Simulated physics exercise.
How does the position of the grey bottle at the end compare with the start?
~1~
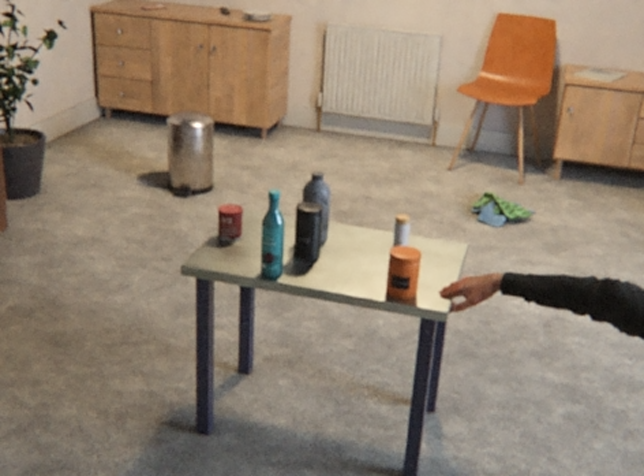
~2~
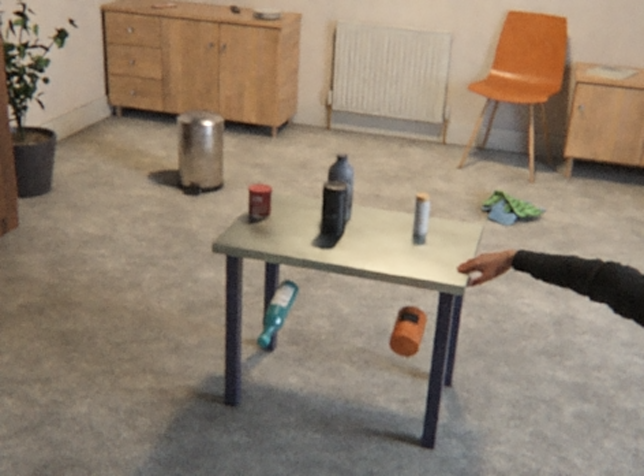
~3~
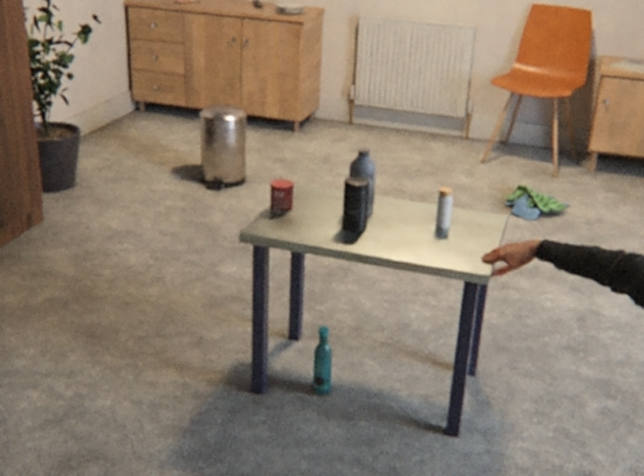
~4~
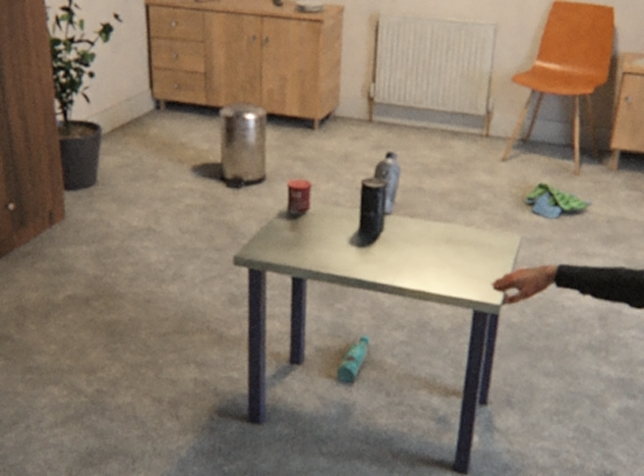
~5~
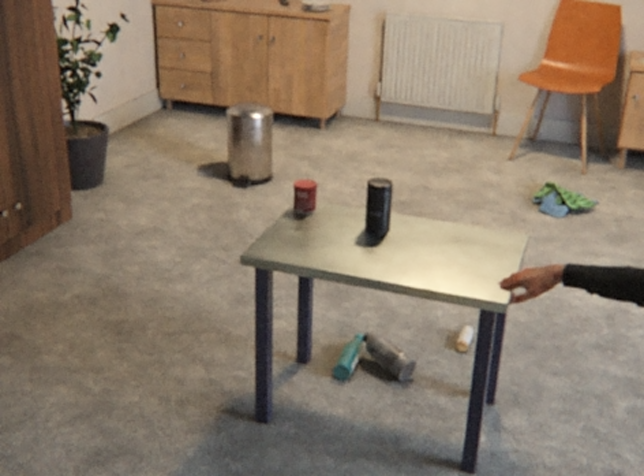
At the start the grey bottle stands upright on the table, but at the end it lies on its side on the floor.
